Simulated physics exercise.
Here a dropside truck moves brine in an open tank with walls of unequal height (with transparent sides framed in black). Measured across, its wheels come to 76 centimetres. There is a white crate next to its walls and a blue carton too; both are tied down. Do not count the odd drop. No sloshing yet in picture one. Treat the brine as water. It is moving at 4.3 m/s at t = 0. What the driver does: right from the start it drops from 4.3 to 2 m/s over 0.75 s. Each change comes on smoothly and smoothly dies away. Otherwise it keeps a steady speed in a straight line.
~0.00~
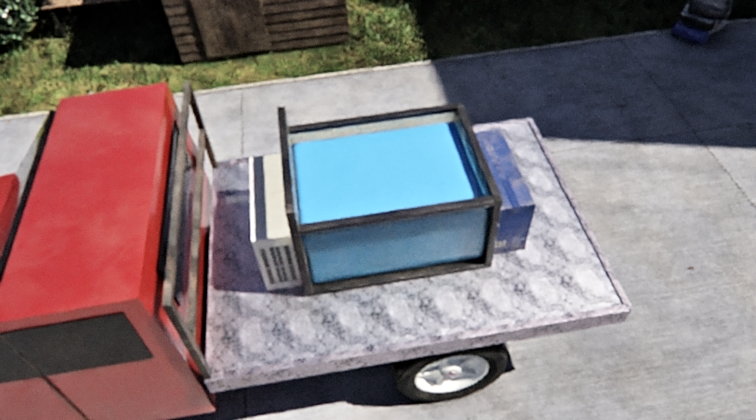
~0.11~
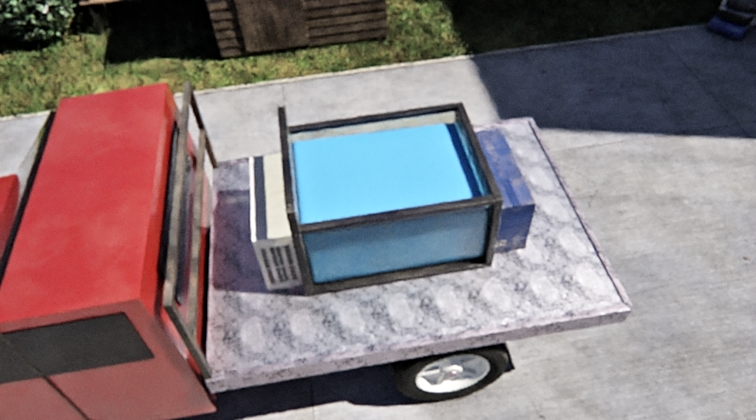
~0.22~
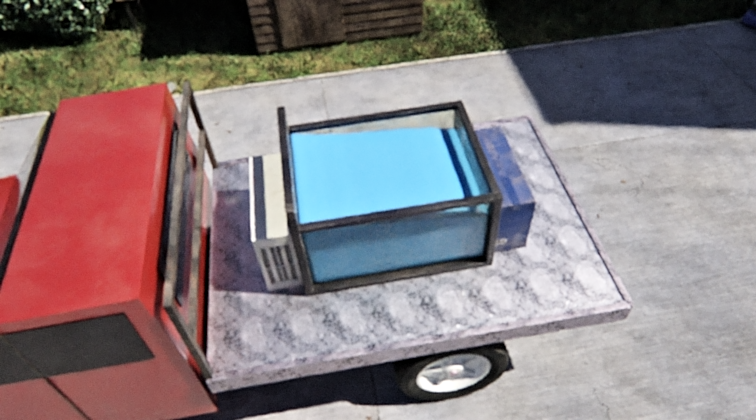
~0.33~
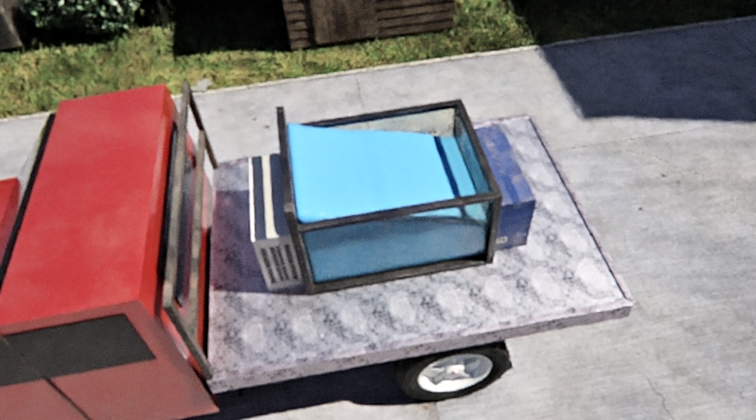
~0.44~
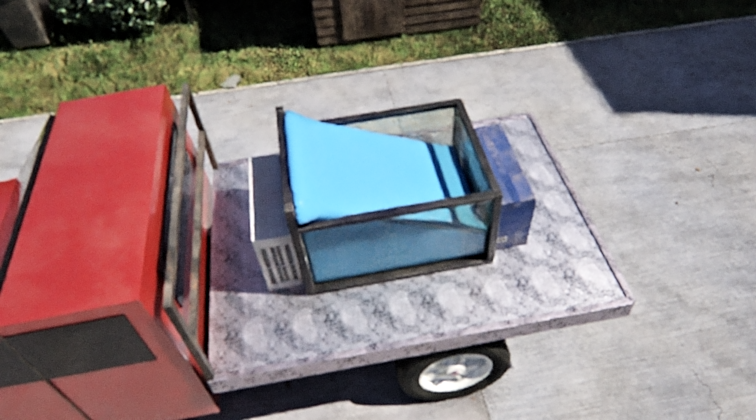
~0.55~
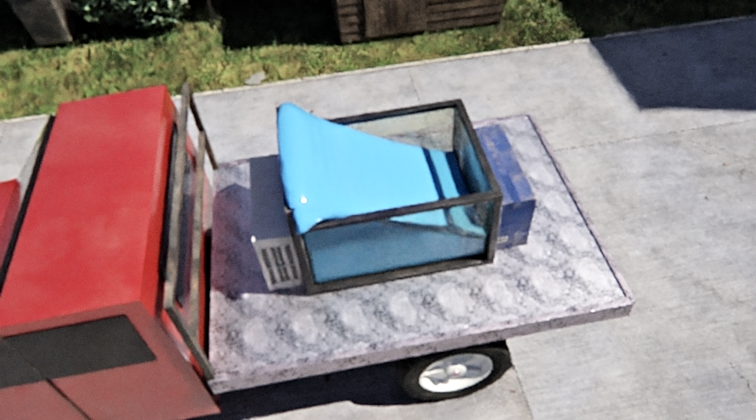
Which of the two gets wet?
Note: White crate reached; blue carton reached.
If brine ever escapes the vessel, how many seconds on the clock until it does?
Close to 0.9 seconds.
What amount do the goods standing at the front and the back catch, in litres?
Estimate: Approx. 16 L, then approx. 14 L.
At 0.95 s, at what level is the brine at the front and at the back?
Approx. 64 cm front, approx. 30 cm back.
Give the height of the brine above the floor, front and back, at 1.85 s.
At the front the surface is at 54 cm, while at the back it is at 36 cm.
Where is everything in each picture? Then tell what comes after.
In the first picture, the surface is at (304, 148) by the front wall; at (448, 128) by the back wall; it lies level with the rim line; the front is on the left, levels are read along the far wall; the white crate stands at the front; the blue carton stands at the back; a wheel hub at (453, 380).
In the second picture, the surface is at (304, 148) by the front wall; at (448, 128) by the back wall; it lies level with the rim line.
In the third picture, the surface is at (302, 139) by the front wall; at (447, 136) by the back wall; it climbs 10° towards the front.
In the fourth picture, the surface is at (299, 127) by the front wall; at (447, 142) by the back wall; it climbs 19° towards the front.
In the fifth picture, the surface is at (296, 116) by the front wall; at (446, 150) by the back wall; it climbs 27° towards the front.
In the sixth picture, the surface is at (294, 105) by the front wall; at (446, 157) by the back wall; it climbs 34° towards the front; a wheel hub at (458, 379).
By 0.95 s the surface is 64 cm up at the front and 31 cm at the back; 6 per cent is out, over the front and the near side.
By 1.35 s the surface is 27 cm up at the front and 87 cm at the back; 8 per cent is out, over the front and the near side.
By 1.85 s the surface is 53 cm up at the front and 36 cm at the back; 12 per cent is out, over the front and the back.
By 3.73 s 15 per cent is out, over the front and the back; the white crate has caught 16 litres and the blue carton 14 litres.
